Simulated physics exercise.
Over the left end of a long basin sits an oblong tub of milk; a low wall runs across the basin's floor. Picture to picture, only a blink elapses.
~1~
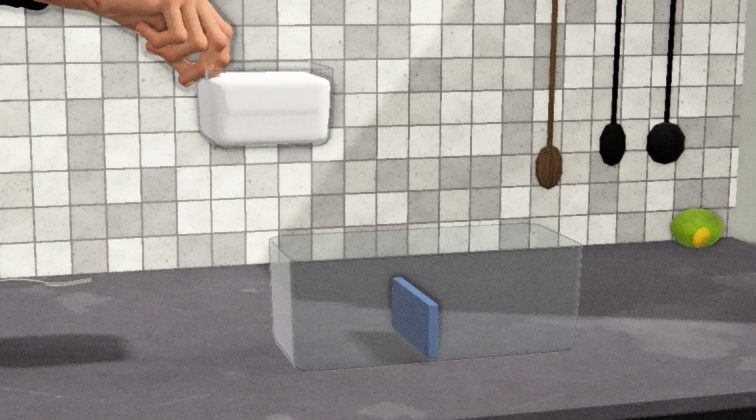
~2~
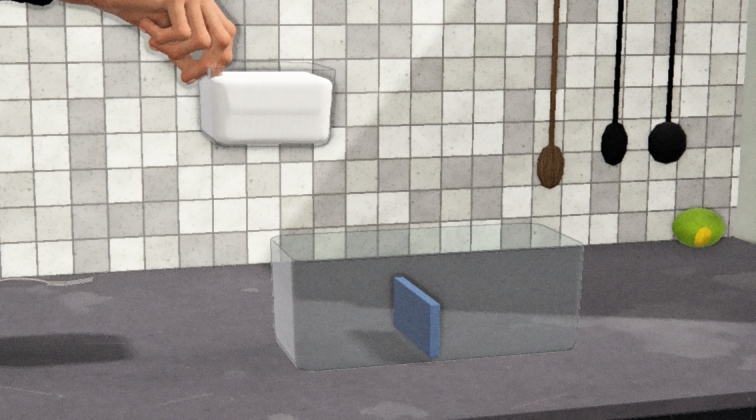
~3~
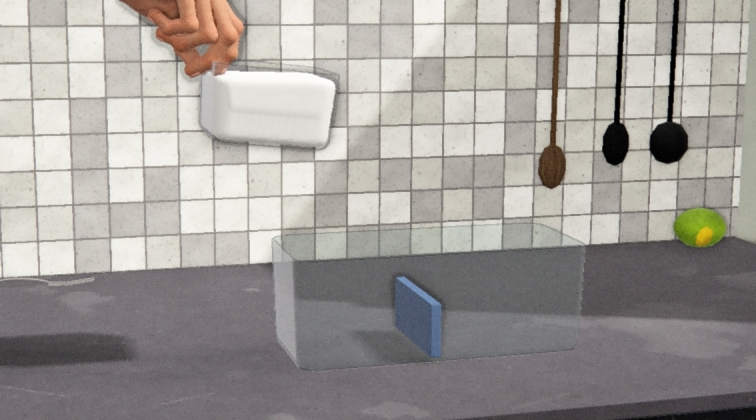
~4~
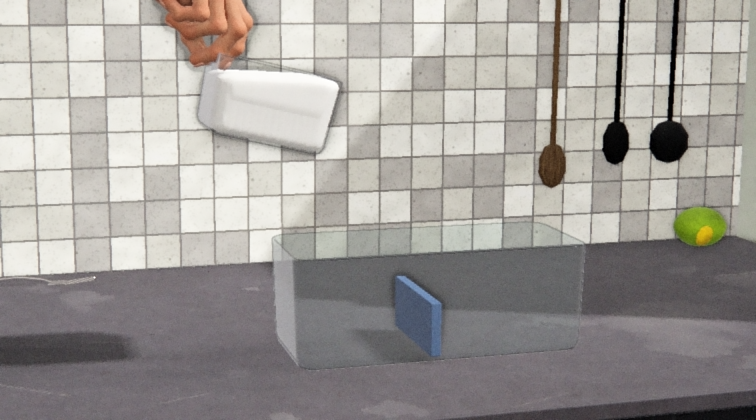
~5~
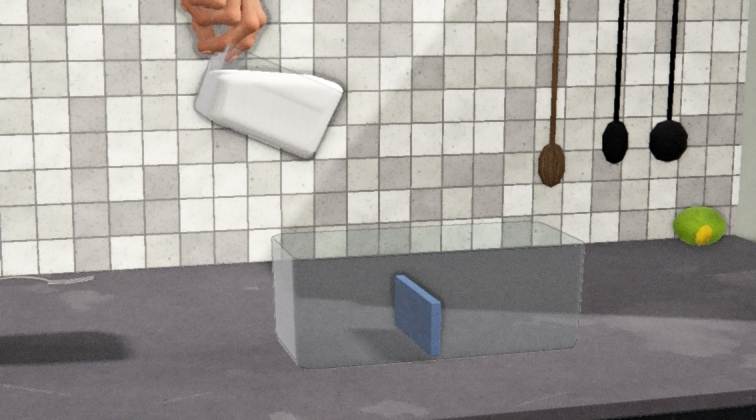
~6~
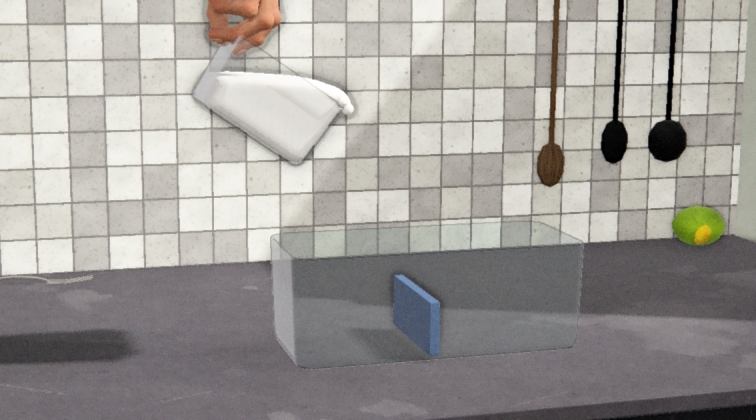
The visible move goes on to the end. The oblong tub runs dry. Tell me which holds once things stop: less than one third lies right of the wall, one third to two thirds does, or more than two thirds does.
Short answer, the right side fails to reach a third.
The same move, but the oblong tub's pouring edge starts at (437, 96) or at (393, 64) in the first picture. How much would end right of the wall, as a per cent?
You'd get around 90 per cent and then around 75 per cent.
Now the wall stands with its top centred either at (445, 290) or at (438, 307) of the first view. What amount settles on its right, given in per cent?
Estimated: 5 % first, 15 % second.
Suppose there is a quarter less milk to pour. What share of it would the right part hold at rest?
About 5 percent.
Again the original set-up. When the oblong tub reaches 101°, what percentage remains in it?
About 20 % remains.
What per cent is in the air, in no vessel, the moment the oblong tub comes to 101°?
That works out near 45 percent.
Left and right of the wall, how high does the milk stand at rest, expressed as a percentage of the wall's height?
Near 60 in a hundred to the left, 0 to the right.
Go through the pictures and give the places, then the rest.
The first frame shows tilt 0°; pouring edge (322, 67); surface from (204, 78) to (318, 77); the long basin's rim runs from (280, 251) to (560, 236); the wall's top is at (414, 292).
The second frame shows tilt 2°; pouring edge (325, 68); surface from (206, 78) to (321, 77).
The third frame shows tilt 6°; pouring edge (328, 73); surface from (209, 77) to (324, 79).
The fourth frame shows tilt 13°; pouring edge (331, 81); surface from (212, 76) to (327, 80).
The fifth frame shows tilt 23°; pouring edge (333, 92); surface from (210, 79) to (326, 83); 1 per cent is over the edge.
The sixth frame shows tilt 35°; pouring edge (332, 105); surface from (207, 78) to (324, 92); 6 per cent is over the edge.
A moment on, the oblong tub is tipped right over and 21 per cent is still to pour, 30 is left of the wall and 1 right of it.
Next, the oblong tub is tipped right over and 2 per cent is still to pour, 77 is left of the wall and 2 right of it.
Then the oblong tub is tipped right over and 0 per cent is still to pour, 84 is left of the wall and 7 right of it.
Later the oblong tub is tipped right over and 0 per cent is still to pour, 84 is left of the wall and 7 right of it.
At rest 84 per cent lies left of the wall, 7 right of it and 9 outside.
